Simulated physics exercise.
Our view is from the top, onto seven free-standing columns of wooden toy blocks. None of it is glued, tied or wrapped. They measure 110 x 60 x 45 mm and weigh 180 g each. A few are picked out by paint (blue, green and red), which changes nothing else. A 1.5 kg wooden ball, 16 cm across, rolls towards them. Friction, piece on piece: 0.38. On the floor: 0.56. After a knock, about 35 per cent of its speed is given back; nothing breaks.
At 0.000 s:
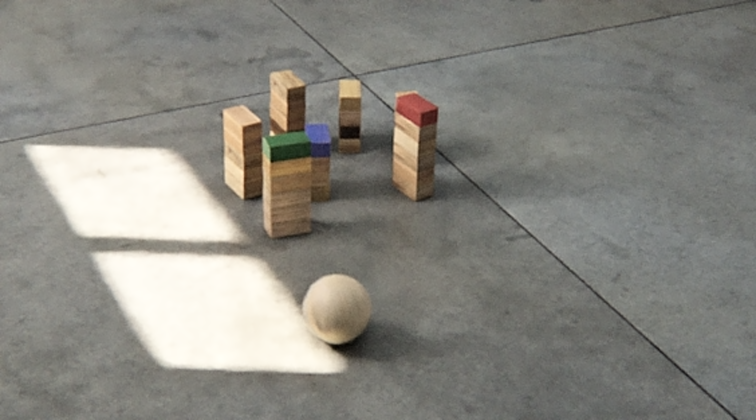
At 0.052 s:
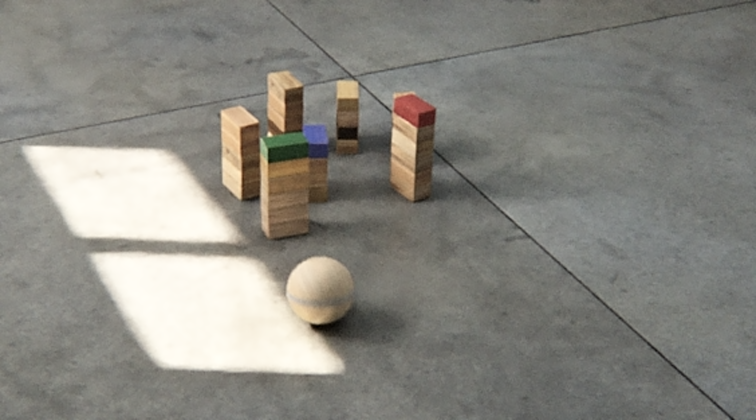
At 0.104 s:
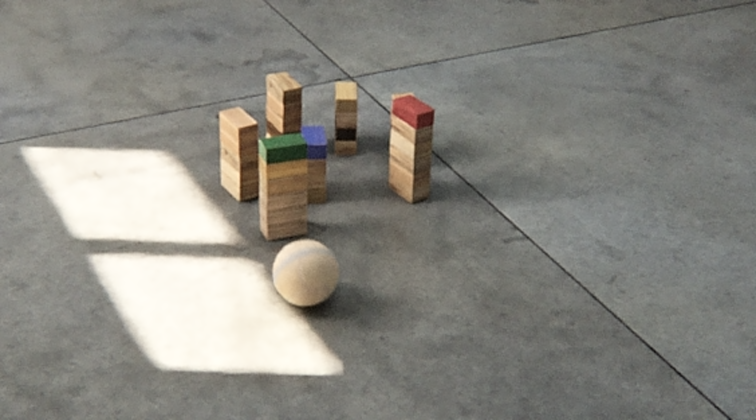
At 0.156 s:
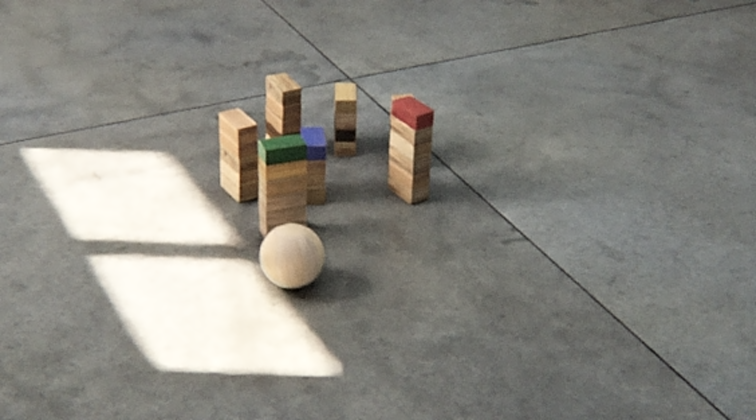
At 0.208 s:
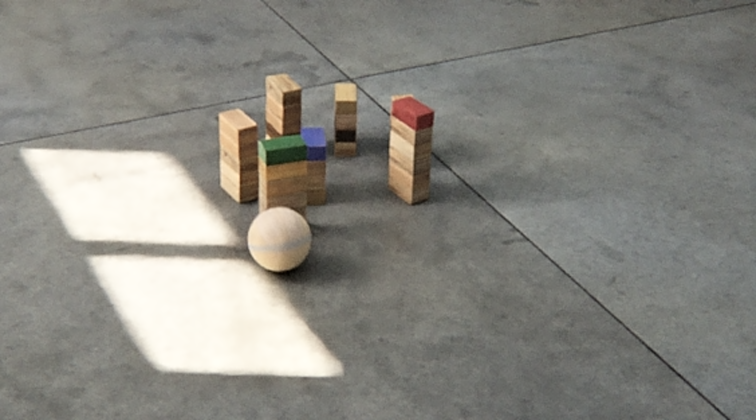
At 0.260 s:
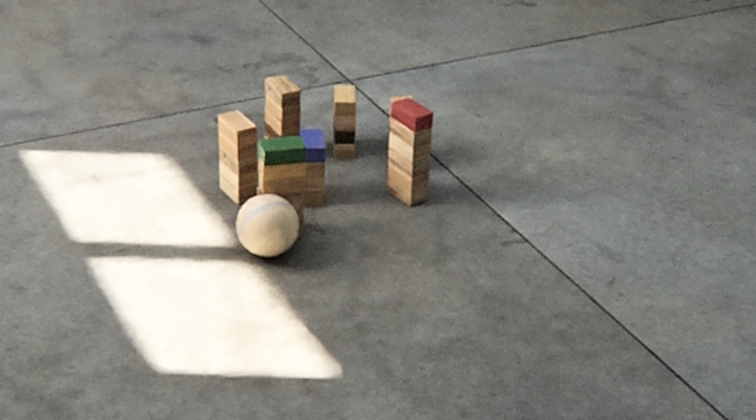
A wooden ball rolls across the floor and meets the green-topped stack of wooden blocks.
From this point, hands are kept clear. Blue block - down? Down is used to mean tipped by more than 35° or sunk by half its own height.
No.
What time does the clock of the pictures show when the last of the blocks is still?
That is at about 1.5 s.
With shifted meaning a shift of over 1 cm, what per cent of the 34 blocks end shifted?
The shifted ones make up 20 per cent.
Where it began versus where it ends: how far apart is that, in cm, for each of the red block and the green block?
Red ends up 0 cm away; green ends up 34 cm away.
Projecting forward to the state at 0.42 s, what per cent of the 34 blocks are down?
By then 0 per cent.
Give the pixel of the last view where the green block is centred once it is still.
About (179, 231).
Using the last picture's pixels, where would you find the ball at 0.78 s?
My estimate is roughly (156, 155).
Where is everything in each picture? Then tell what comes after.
In the first frame (we follow the side turned to the camera), ball (337, 309) 38 cm from contact, 1.7 m/s; blue block (318, 133); green block (291, 152); red block (417, 102); no piece has moved.
The second frame shows ball (321, 291) 30 cm from contact, 1.7 m/s; blue block (316, 134).
The third frame shows ball (306, 273) 21 cm from contact, 1.7 m/s; blue block (314, 135).
The fourth frame shows ball (292, 256) 12 cm from contact, 1.7 m/s; blue block (313, 136).
The fifth frame shows ball (280, 239) 37 mm from contact, 1.7 m/s; blue block (313, 137).
The sixth frame shows ball (268, 225) after contact, 1.1 m/s; blue block (313, 138); green block (285, 157) tipped 4°; red block (412, 107); steepest lean 5°, the block at (285, 172); 6 stirred so far.
Around 0.42 s, ball still moving; none of the 34 blocks down, 6 disturbed; blue block unmoved; green block tipped 17°.
Around 0.78 s, ball still moving; 3 of the 34 blocks down; blue block unmoved; green block on its side.
Finally (1.5 s), ball rolling away; 3 of the 34 blocks down; blue block displaced 5 mm; green block upside down; red block unmoved. Seen by the last camera, middles, blue block near (314, 145), green block near (179, 231).
